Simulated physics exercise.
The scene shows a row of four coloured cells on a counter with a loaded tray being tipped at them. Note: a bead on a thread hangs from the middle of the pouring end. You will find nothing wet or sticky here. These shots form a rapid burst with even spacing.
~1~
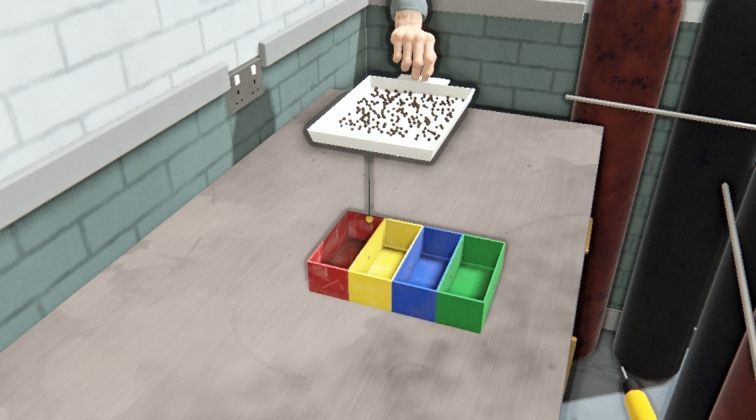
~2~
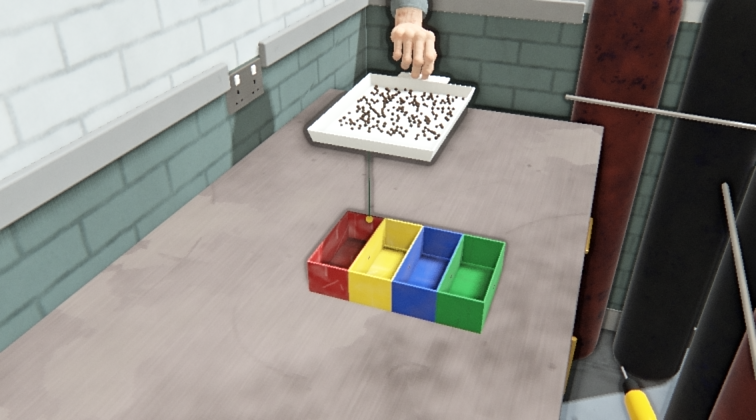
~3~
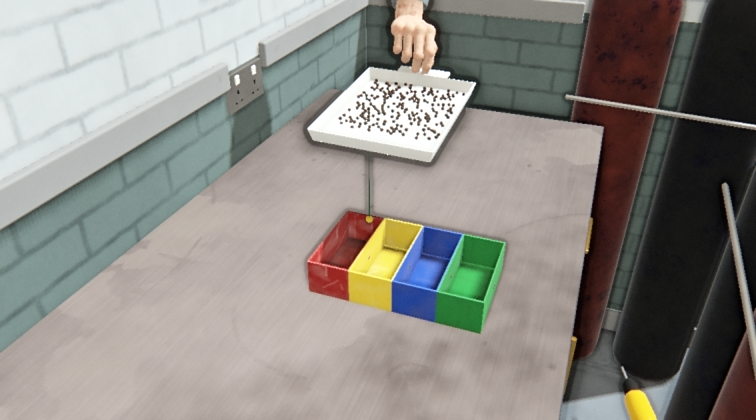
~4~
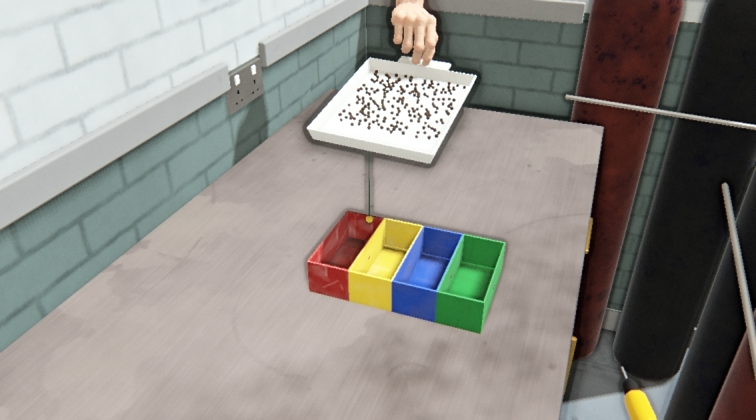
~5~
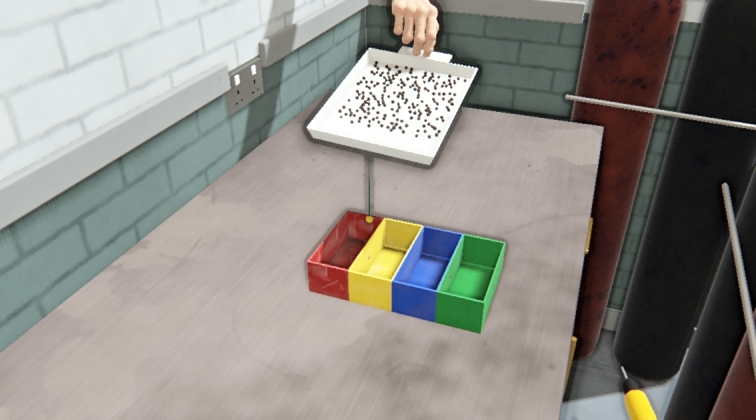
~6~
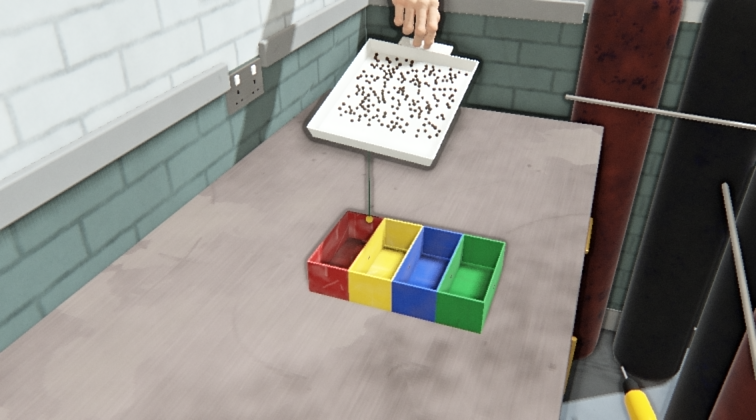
A hand held a white tray of small dark berries above a row of red, yellow, blue and green compartments, then gradually raised its back edge, tilting it toward them with the right corner dipping lower.
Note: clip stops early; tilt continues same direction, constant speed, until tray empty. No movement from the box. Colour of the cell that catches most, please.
The colour is blue.
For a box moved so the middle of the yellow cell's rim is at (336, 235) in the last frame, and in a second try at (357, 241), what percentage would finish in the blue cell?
20 %, then 50 %.
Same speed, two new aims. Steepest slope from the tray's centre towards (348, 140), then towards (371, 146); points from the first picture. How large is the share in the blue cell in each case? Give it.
The first try yields 0 percent and the second 0 percent.
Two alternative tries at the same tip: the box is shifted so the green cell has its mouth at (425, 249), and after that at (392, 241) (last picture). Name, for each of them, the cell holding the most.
The cell in green first, that green cell second.
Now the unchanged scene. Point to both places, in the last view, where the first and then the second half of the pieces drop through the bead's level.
Early-half point (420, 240); late-half point (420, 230).
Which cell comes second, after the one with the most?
That one is that yellow cell.
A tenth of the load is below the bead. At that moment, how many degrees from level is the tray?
Roughly 75 degrees.
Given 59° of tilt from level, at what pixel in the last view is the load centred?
Its middle sits at about pixel (409, 155).
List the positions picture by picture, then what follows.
The first frame shows corners of the pouring end at (313, 129) and (430, 148), level; middle of the load at (402, 113), allspice berries; bead on its thread at (369, 219); red cell at (328, 278); yellow cell at (370, 288); blue cell at (414, 298); green cell at (459, 309).
The second frame shows corners of the pouring end at (313, 129) and (430, 148), level; middle of the load at (402, 112).
The third frame shows corners of the pouring end at (313, 128) and (430, 150), tipped barely, lowest at the right corner; middle of the load at (402, 108).
The fourth frame shows corners of the pouring end at (313, 127) and (430, 151), tipped a little, lowest at the right corner; middle of the load at (402, 103).
The fifth frame shows corners of the pouring end at (312, 126) and (430, 153), tipped a little, lowest at the right corner; middle of the load at (403, 98).
The sixth frame shows corners of the pouring end at (312, 126) and (430, 155), tipped clearly, lowest at the right corner; middle of the load at (403, 94); red cell at (328, 278); yellow cell at (370, 288); blue cell at (414, 298); green cell at (459, 309).
Soon after the last picture, tray tipped steeply; nearly all on the tray; a stray few in the blue cell; a stray few in the yellow cell; a small part falling or outside the box.
A little later, tray tipped right over; about a third on the tray; about a quarter in the blue cell; a small part in the yellow cell; a stray few in the red cell; about a quarter falling or outside the box.
Later still, tray tipped past a quarter turn; about two thirds in the blue cell; about a third in the yellow cell; a stray few in the red cell.
At rest, tray tipped past a quarter turn; about two thirds in the blue cell; about a third in the yellow cell; a stray few in the red cell; none in the green cell.
